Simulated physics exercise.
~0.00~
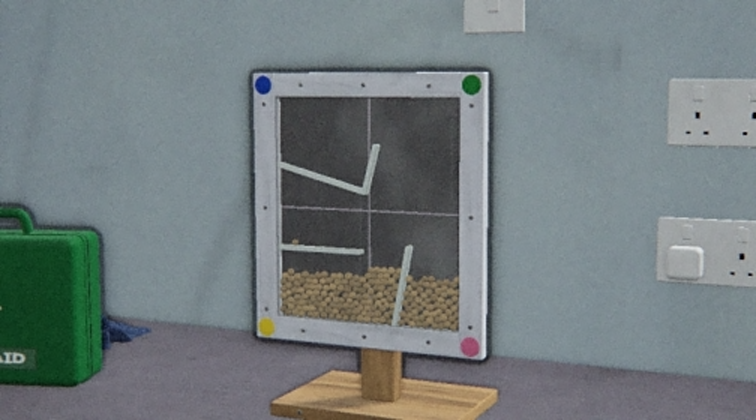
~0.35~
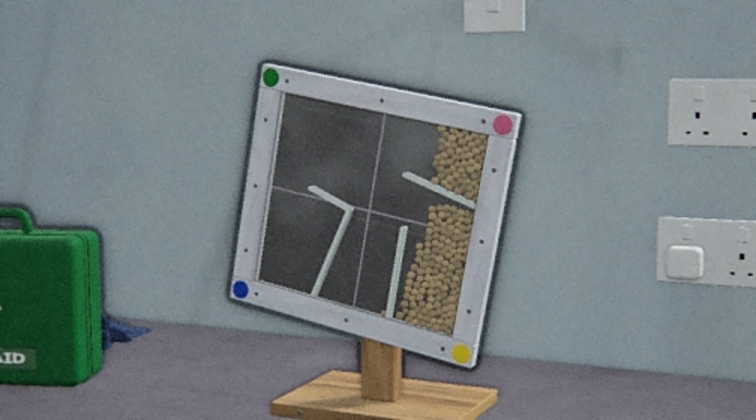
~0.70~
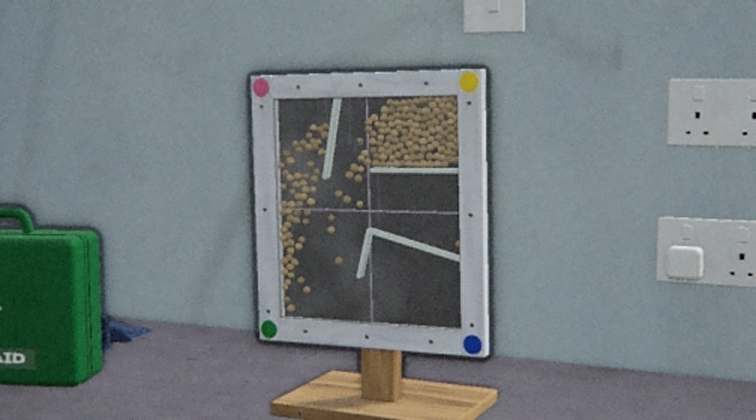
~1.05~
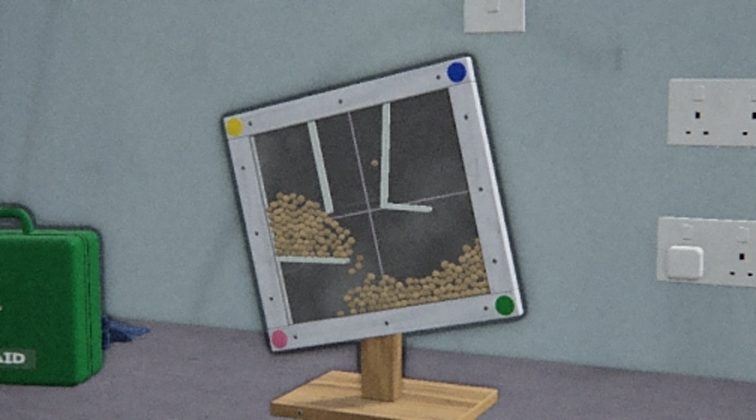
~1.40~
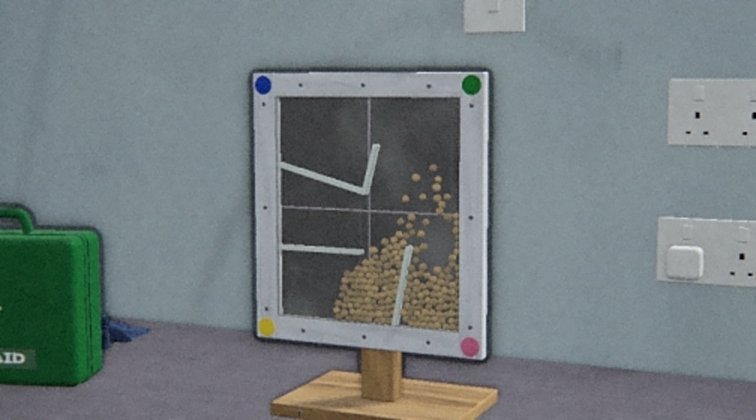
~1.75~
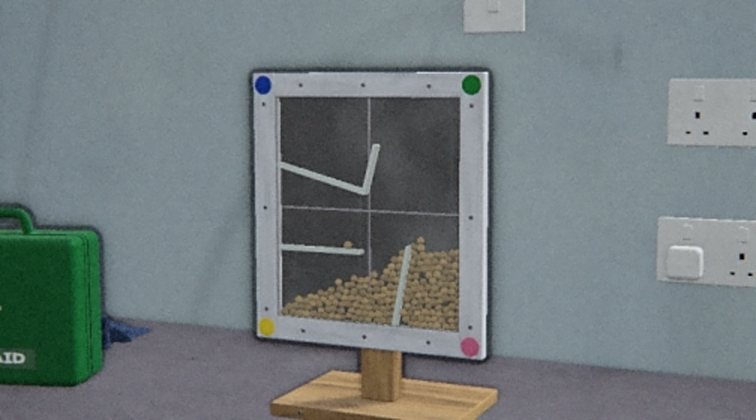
A square, pale-framed case of tan, chickpea-like beads turns counterclockwise on a wooden stand, seen from the front by a still camera. It stands on a grey surface before a blue wall, with a green first-aid box at left and white sockets at right. Coloured stickers mark its corners, and pale strips cross the dark interior. The beads first lie along the bottom, then bank against the right side. Upside down, many rest on a strip at upper right while others tumble down the left. They spill across the lower side and, with the case upright and still, settle highest at lower right.
